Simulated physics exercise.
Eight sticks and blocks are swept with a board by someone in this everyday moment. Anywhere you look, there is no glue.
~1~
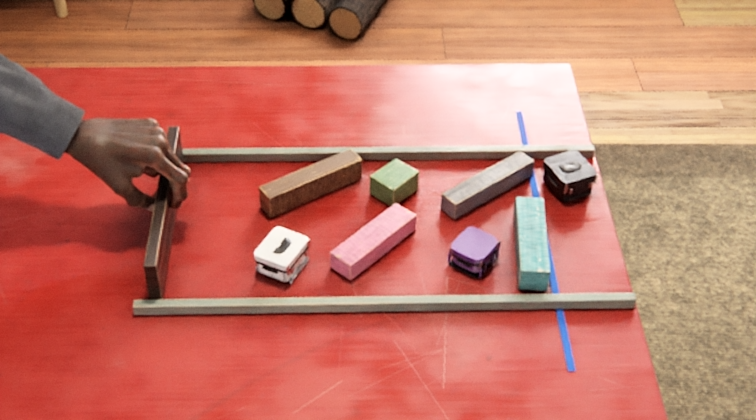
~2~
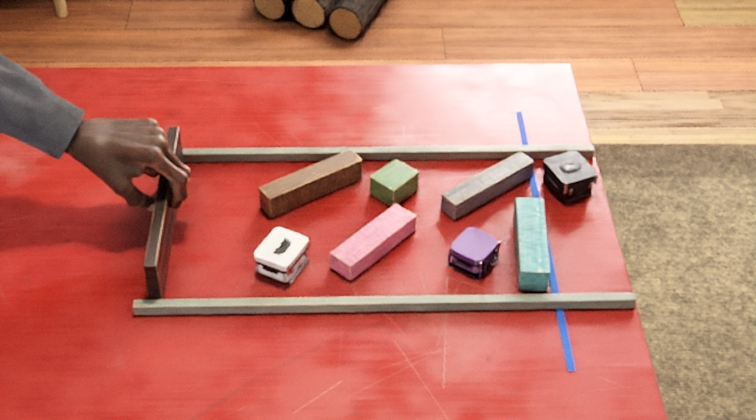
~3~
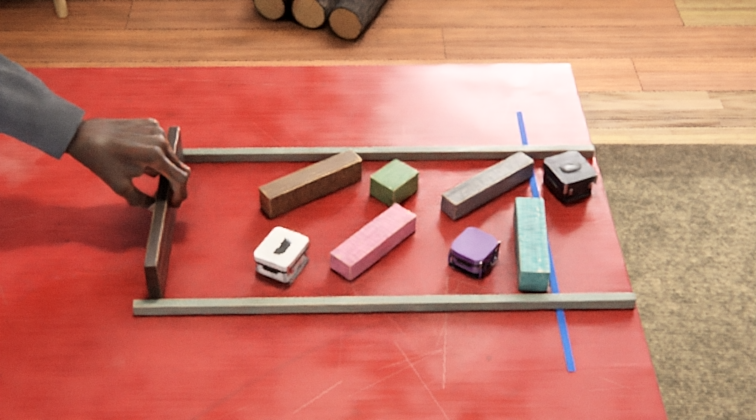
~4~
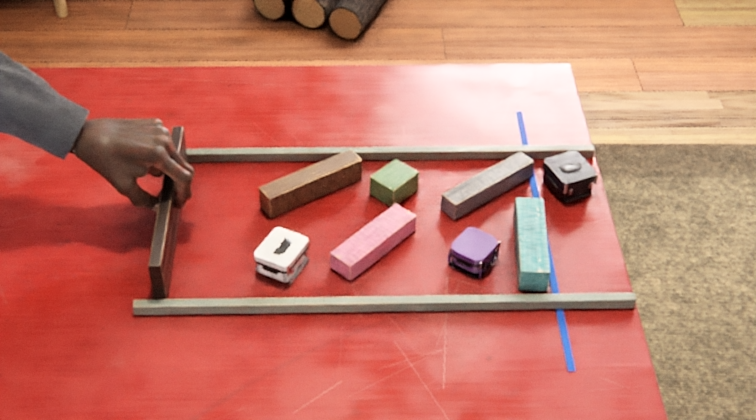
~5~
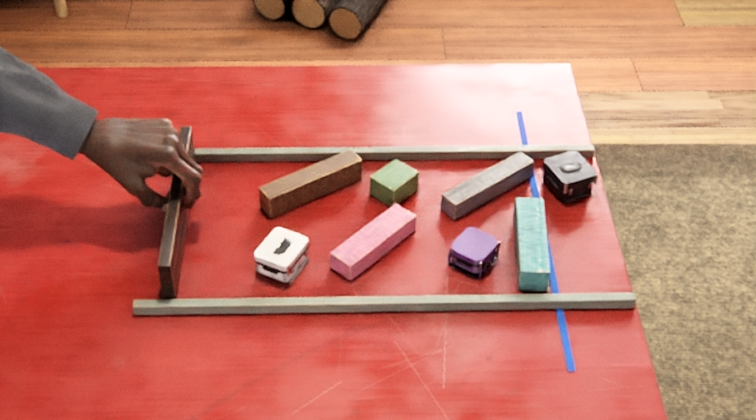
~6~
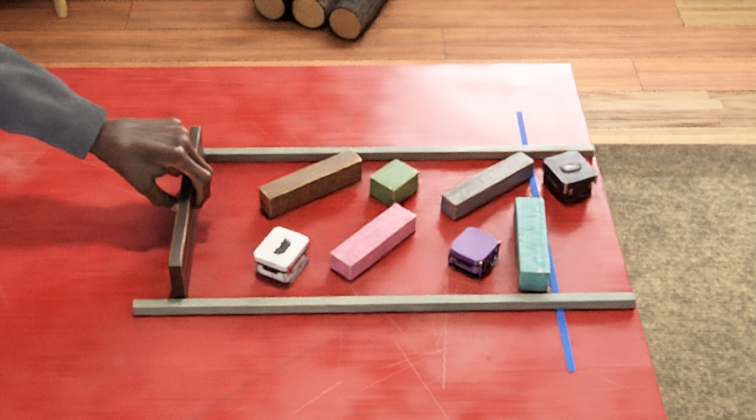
A bright red tabletop fills the view, seen from above at an angle, with wooden flooring, cut logs and a brown carpet beyond it. Between two pale rails lie brown, pink, grey and turquoise bars, a green block, and white, purple and black cases, with blue tape at right. A hand at left holds a dark board upright, still at first, then slides it slightly right, touching nothing, while the camera stays still.
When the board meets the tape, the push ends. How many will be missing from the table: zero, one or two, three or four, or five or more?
Looks like three or four of them go over the edge, I'd say.
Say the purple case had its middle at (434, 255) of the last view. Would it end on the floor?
I reckon from there it drops down.
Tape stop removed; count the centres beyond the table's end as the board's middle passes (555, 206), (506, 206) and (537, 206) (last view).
4; 2; 4.
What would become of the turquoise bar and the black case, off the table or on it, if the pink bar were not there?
The turquoise bar: Drops. The black case: Drops.
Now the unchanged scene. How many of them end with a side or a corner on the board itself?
2 in contact.
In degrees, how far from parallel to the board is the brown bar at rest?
The angle is some 45°.
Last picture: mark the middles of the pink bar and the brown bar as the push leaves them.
Pink bar: (604, 256); brown bar: (581, 176).
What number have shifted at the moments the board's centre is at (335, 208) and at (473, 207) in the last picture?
At the first spot 4, then 8.
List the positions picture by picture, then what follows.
In the first picture, black case (569, 177); turquoise bar (531, 243); grey bar (488, 185); board (165, 210); tape (542, 225).
In the second picture, turquoise bar (531, 243); brown bar (312, 183).
In the third picture, grey bar (488, 185); green block (394, 183).
In the fourth picture, black case (569, 177); white case (282, 257).
In the fifth picture, turquoise bar (531, 243); purple case (474, 253).
In the sixth picture, black case (569, 177); turquoise bar (531, 243); grey bar (488, 185); board (189, 210); tape (542, 225).
A little later, none off yet; black case at rest near (569, 177); turquoise bar at rest near (531, 243); grey bar at rest near (488, 185).
When it is over, the number that fall off is three or four; down, purple case, grey bar, turquoise bar and black case.
